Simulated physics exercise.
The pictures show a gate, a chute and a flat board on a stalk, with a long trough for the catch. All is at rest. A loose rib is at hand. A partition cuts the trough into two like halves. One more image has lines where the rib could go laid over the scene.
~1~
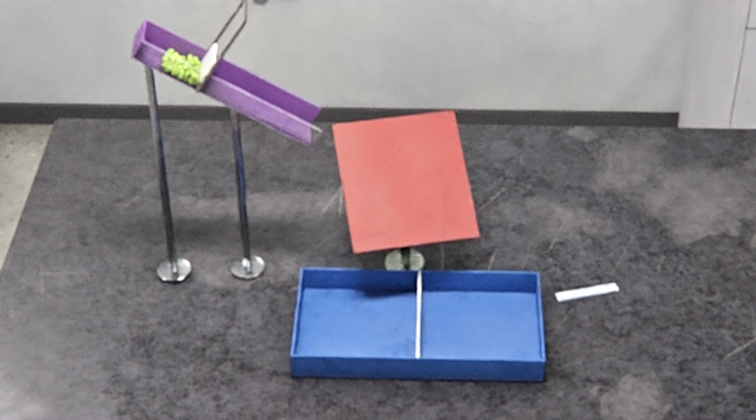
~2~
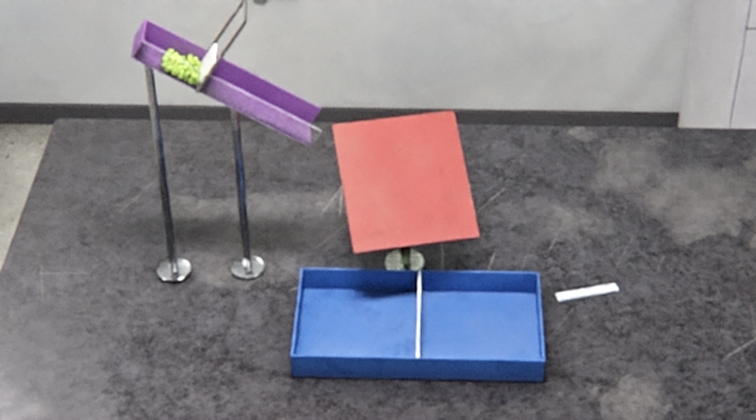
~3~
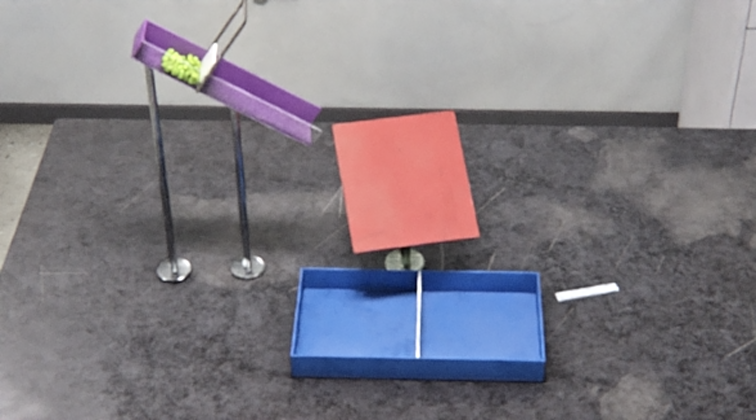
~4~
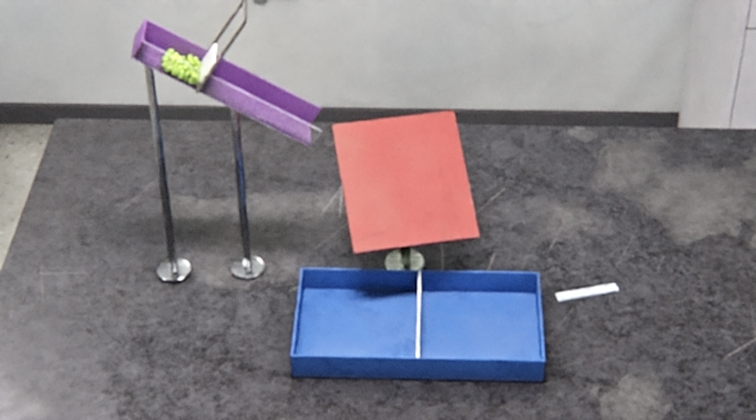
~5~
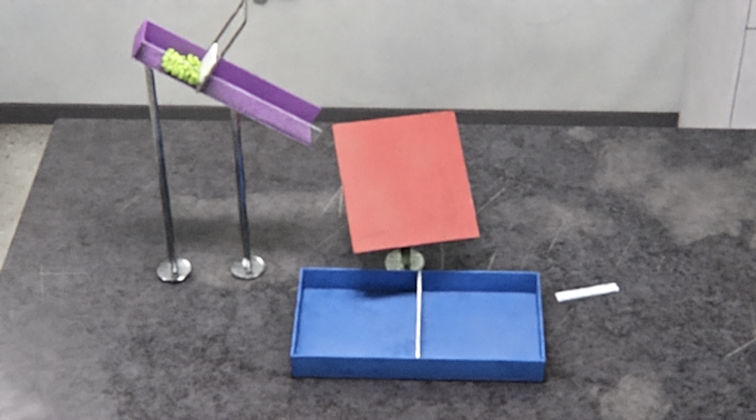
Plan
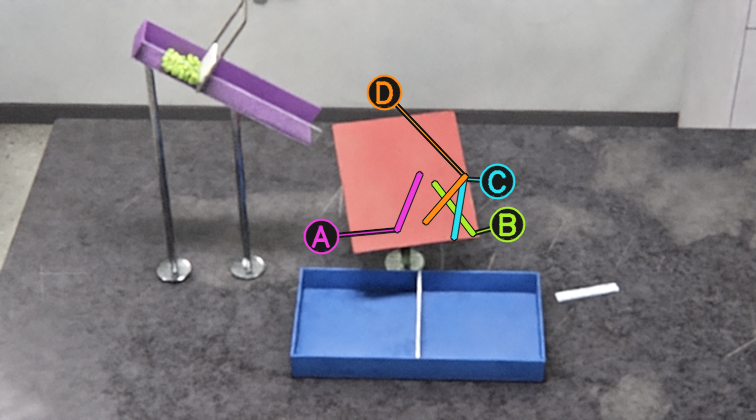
At the start, a cluster of small green pieces sits behind a closed gate in a sloping purple chute on two metal posts, with a tilted red board and a divided blue trough to the right. Nothing visibly moves through to the end, and a loose white strip lies still beside the trough.
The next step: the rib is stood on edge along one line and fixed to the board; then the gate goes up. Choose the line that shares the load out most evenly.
D is best.
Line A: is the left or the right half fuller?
The left half.
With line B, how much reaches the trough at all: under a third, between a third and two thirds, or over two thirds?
Over two thirds.
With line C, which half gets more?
Right.
On the marked copy, line A from (419, 174) to (397, 229); line B from (434, 183) to (473, 233); line C from (463, 178) to (454, 237); line D from (464, 176) to (425, 221).
Choosing A, of what is caught, the bulk in the left half, close to a quarter in the right.
Choosing B, of what is caught, a small share in the left half, all but a few in the right.
Choosing C, of what is caught, a small share in the left half, all but a few in the right.
Choosing D, of what is caught, close to half in the left half, close to half in the right.
